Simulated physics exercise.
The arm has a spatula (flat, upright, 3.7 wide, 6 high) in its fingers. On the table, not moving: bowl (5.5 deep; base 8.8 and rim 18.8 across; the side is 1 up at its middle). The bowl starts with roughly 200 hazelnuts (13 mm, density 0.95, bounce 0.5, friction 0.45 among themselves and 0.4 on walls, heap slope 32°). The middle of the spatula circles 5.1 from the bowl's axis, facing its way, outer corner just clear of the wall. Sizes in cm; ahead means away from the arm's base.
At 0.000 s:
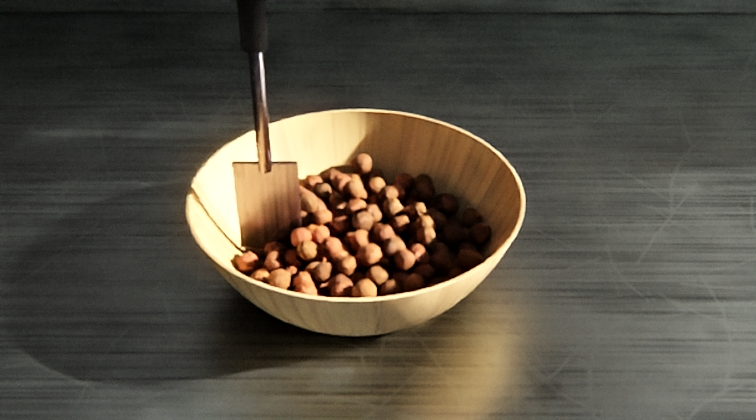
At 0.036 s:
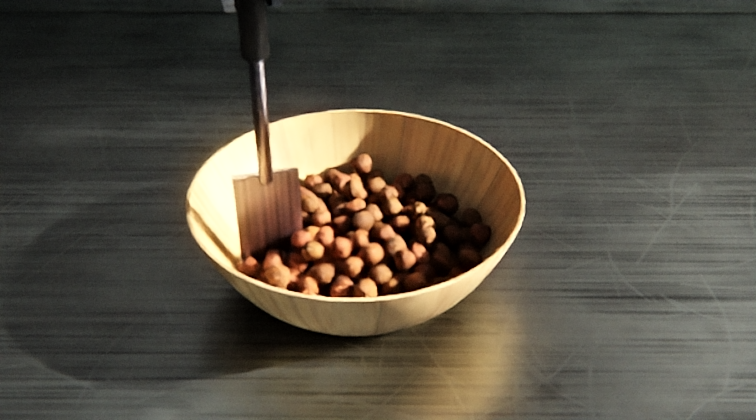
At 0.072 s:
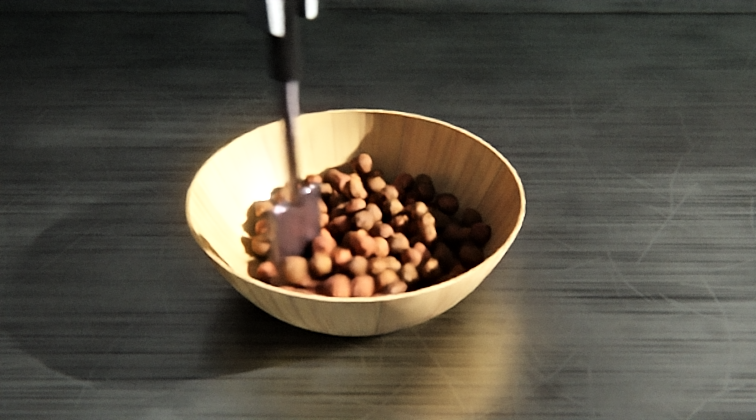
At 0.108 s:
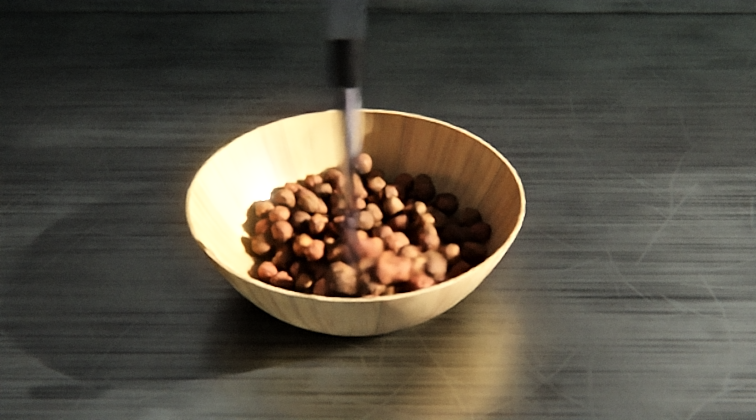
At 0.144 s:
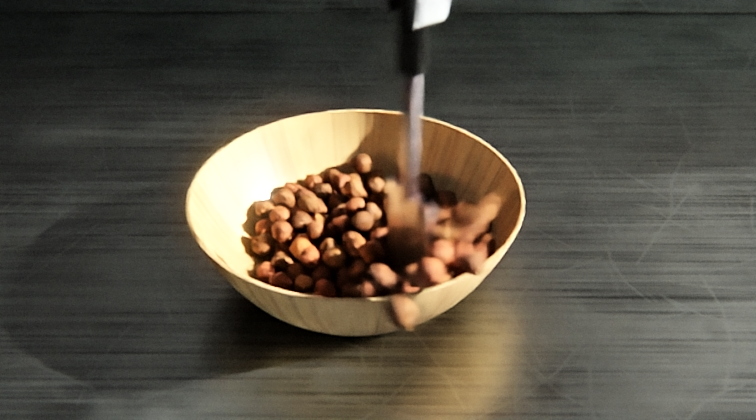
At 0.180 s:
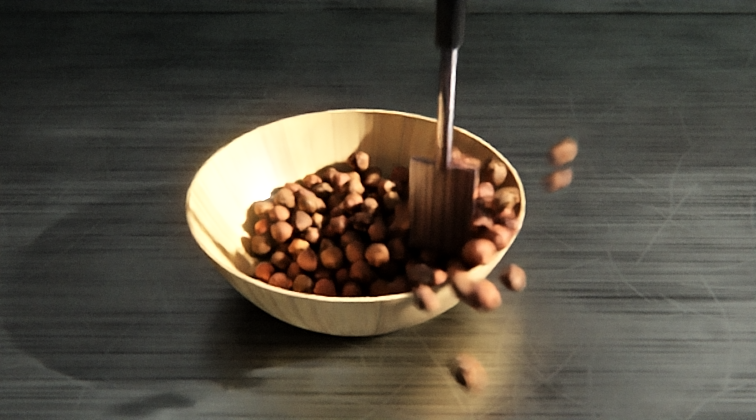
A dark, streaked tabletop with faint scratches is seen from above at an angle by a camera that stays still. A pale wooden bowl heaped with brown hazelnuts sits at the centre, and a flat spatula on a dark handle stands inside at the left. The spatula sweeps through the near side of the heap to the right, pushing nuts ahead, and several fly over the right and near rim.
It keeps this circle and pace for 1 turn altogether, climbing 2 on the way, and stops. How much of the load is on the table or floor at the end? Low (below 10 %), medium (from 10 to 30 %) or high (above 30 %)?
Answer: Medium; from 10 to 30 % of the hazelnuts finish on the table or floor.
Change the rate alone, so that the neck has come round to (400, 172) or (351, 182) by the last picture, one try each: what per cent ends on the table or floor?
Some 15 and 10 per cent.
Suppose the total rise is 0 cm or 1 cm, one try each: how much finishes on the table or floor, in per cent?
Some 35 and 35 per cent.
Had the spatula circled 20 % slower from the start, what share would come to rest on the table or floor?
Then about 15 per cent.
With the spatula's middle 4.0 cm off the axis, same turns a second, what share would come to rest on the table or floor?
In that case some 15 per cent.
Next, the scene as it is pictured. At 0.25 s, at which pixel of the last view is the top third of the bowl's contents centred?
Near (398, 167).
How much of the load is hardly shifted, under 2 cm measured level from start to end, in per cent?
Roughly 40 per cent.
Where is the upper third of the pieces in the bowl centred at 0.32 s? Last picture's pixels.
Around (304, 180).
After 0.25 s, 233° round, highest piece 9 above the table; 176 in the bowl, 3 on the table or floor, 19 in flight or on the tool.
After 0.32 s, 304° round, highest piece 10 above the table; 166 in the bowl, 15 on the table or floor, 17 in flight or on the tool.
After 0.56 s, 0° round, highest piece 4 above the table; 158 in the bowl, 40 on the table or floor.
After 1.26 s, 0° round, highest piece 4 above the table; 158 in the bowl, 40 on the table or floor.
At rest, 158 in the bowl, 40 on the table or floor. That is 20 % on the table or floor.
